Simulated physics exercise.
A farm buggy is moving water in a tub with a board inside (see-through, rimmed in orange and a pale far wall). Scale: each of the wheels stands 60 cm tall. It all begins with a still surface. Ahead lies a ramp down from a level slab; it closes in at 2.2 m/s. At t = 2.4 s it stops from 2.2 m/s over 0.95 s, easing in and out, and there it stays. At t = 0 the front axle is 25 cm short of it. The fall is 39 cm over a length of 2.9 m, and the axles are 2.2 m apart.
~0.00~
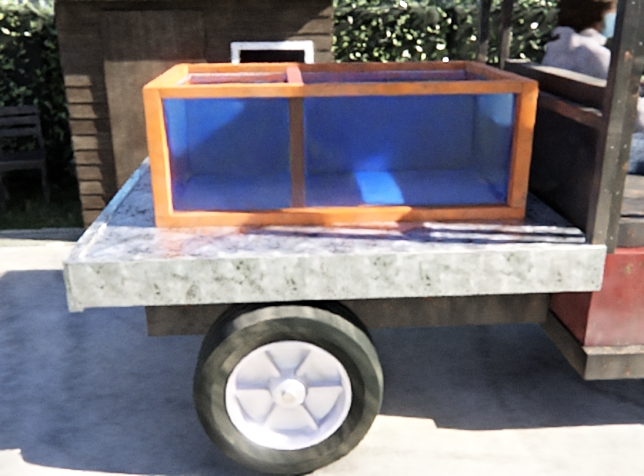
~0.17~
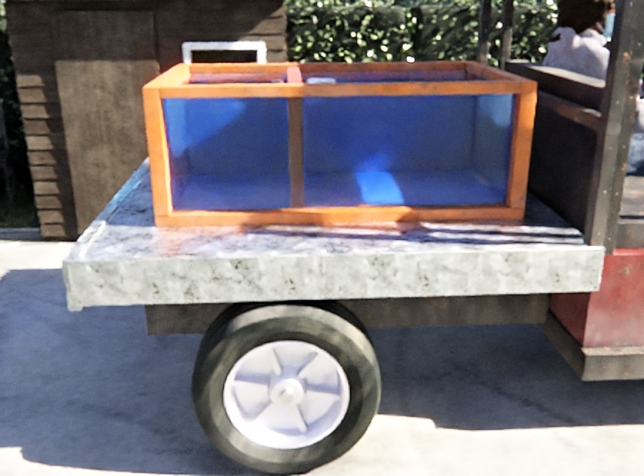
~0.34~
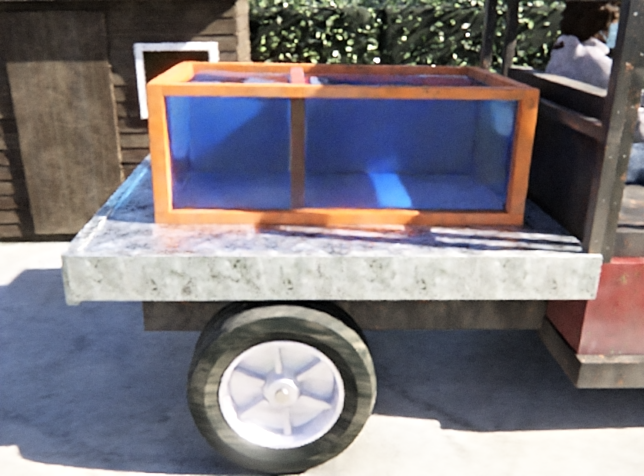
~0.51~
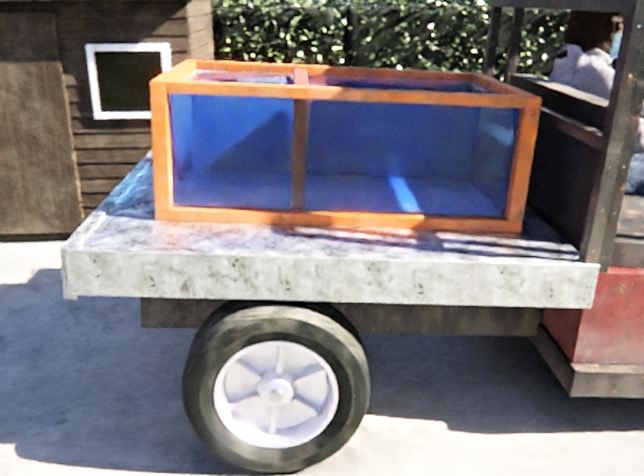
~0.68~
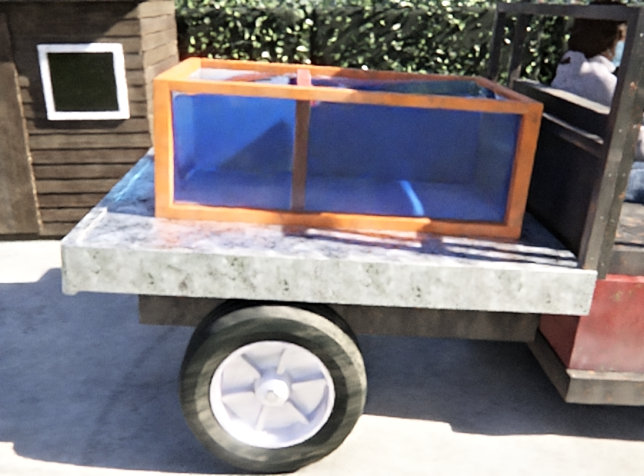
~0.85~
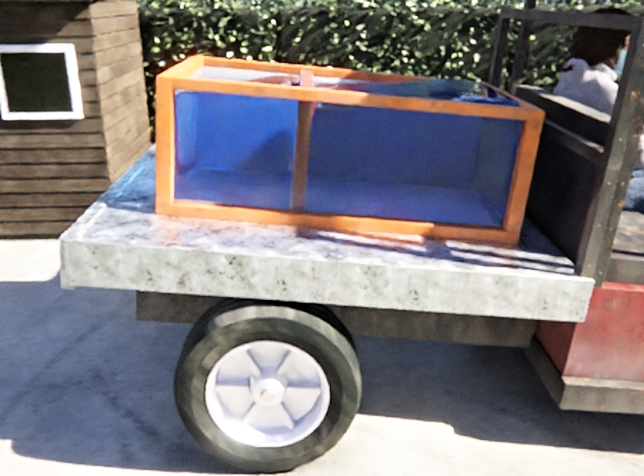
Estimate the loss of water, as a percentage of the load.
It loses close to 15 per cent.
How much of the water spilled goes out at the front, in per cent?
Some 90 per cent of it.
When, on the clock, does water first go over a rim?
At about 1.4 s.
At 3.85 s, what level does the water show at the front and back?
Front 28 cm, back 26 cm.
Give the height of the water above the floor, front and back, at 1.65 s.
Front 44 cm, back 32 cm.
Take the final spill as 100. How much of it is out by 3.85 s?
About 100 per cent.
By 1.65 s front 44 cm, middle 37 cm, back 31 cm above the floor; the loss stands at 2 per cent, over the front.
By 2.65 s front 40 cm, middle 37 cm, back 33 cm above the floor; the loss stands at 5 per cent, over the front.
By 3.85 s front 29 cm, middle 41 cm, back 27 cm above the floor; the loss stands at 14 per cent, over the front.
By 6.34 s the loss stands at 15 per cent, over the front, 41 of 281 litres.
